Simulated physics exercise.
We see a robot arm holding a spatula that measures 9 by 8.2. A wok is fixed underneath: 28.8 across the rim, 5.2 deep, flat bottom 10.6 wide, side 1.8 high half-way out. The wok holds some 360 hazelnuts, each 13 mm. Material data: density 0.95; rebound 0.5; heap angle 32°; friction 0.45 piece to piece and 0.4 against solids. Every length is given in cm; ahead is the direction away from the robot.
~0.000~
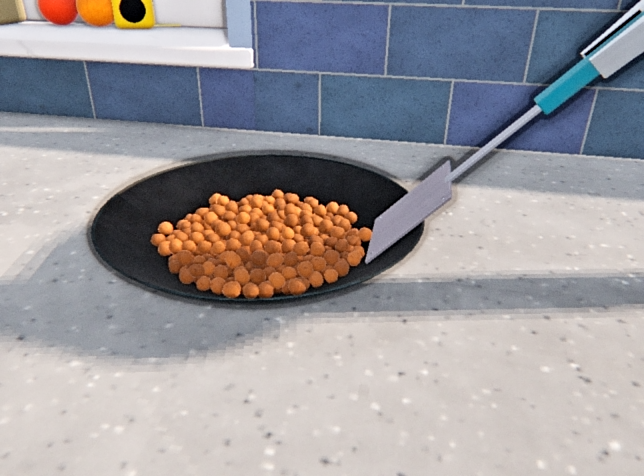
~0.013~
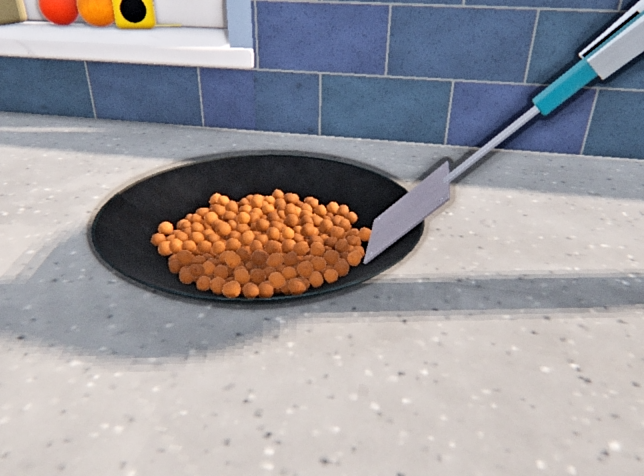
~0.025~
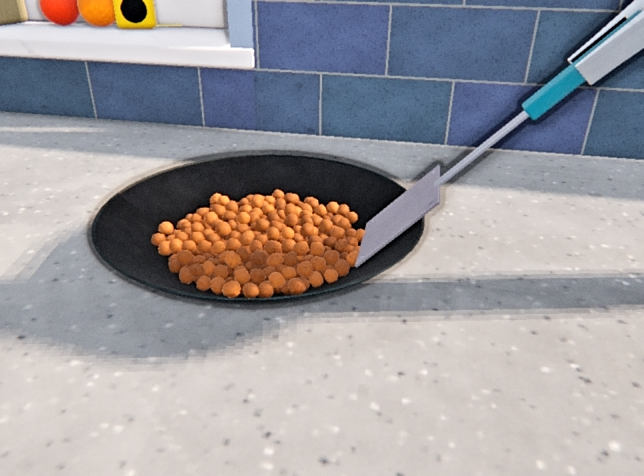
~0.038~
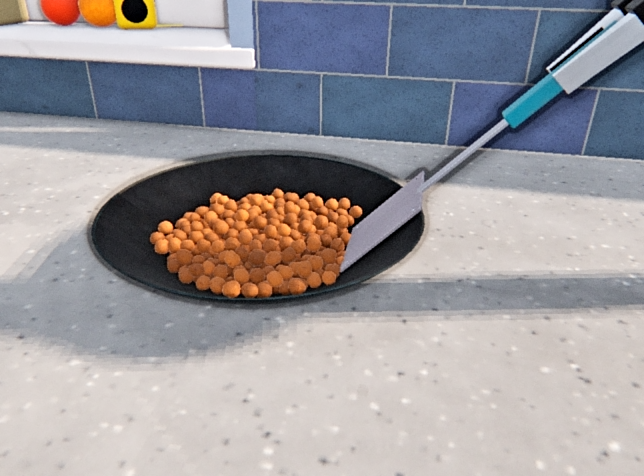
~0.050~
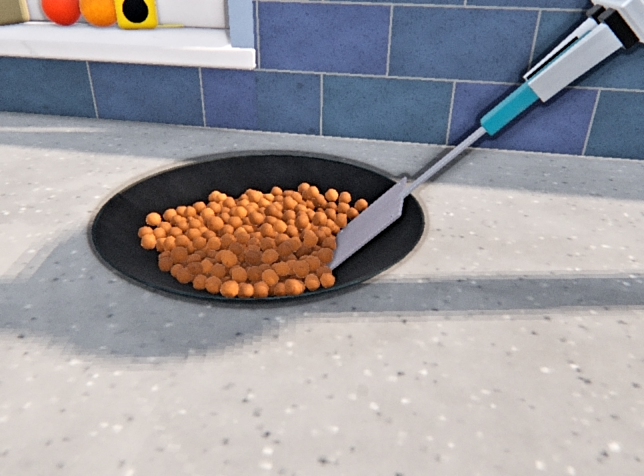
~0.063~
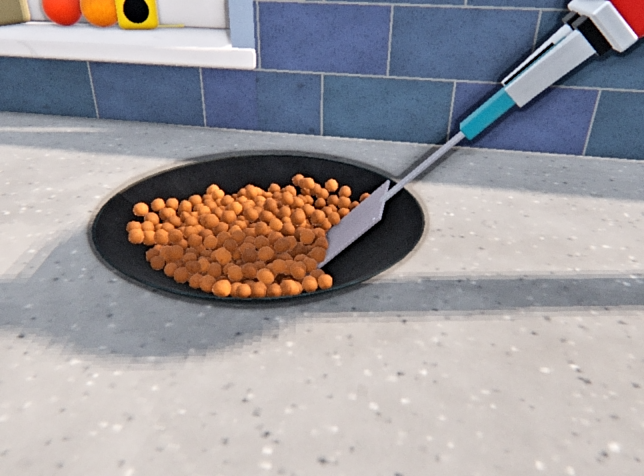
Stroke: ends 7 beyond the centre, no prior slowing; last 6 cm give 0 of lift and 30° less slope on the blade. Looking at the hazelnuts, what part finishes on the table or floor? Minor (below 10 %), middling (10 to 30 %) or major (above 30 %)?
Middling.
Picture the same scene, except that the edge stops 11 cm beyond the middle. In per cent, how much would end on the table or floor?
I'd expect close to 45 per cent then.
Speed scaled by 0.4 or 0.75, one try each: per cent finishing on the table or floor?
The two tries give about 0 and 10 in a hundred.
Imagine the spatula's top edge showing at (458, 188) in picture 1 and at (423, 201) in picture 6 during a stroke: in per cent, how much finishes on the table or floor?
Roughly 5 %.
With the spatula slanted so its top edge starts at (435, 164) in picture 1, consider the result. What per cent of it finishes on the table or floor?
Spill: Approx. 20 per cent.
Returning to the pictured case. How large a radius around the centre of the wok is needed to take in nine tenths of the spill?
It comes to about 40 cm.
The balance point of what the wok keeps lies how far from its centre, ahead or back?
Ahead of centre, roughly 5.0 centimetres.
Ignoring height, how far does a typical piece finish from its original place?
About 8 centimetres.
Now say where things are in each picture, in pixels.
Spatula top edge at (450, 178), sloping 47°; upper third of the load around (263, 232), from x 160 to 365, top at y 195; 365 in the wok, in the first picture.
Spatula top edge at (449, 179), sloping 47°; upper third of the load around (263, 232), from x 160 to 365, top at y 195, in the second picture.
Spatula top edge at (439, 182), sloping 47°; upper third of the load around (266, 232), from x 160 to 360, top at y 195, in the third picture.
Spatula top edge at (422, 189), sloping 47°; upper third of the load around (263, 229), from x 155 to 355, top at y 195, in the fourth picture.
Spatula top edge at (403, 194), sloping 47°; upper third of the load around (255, 225), from x 145 to 360, top at y 190, in the fifth picture.
Spatula top edge at (385, 198), sloping 47°; upper third of the load around (249, 221), from x 135 to 365, top at y 180; 365 in the wok, in the sixth picture.
By 0.09 s, sloping 47°, highest piece 7 above the table; 365 in the wok.
By 0.12 s, sloping 38°, highest piece 7 above the table; 361 in the wok, 4 on the blade or in flight.
By 0.34 s, sloping 17°, highest piece 8 above the table; 295 in the wok, 62 on the table or floor, 8 on the blade or in flight.
By 1.39 s, sloping 17°, highest piece 7 above the table; 294 in the wok, 71 on the table or floor.
Final count, 294 in the wok, 71 on the table or floor. That is 19 % on the table or floor.
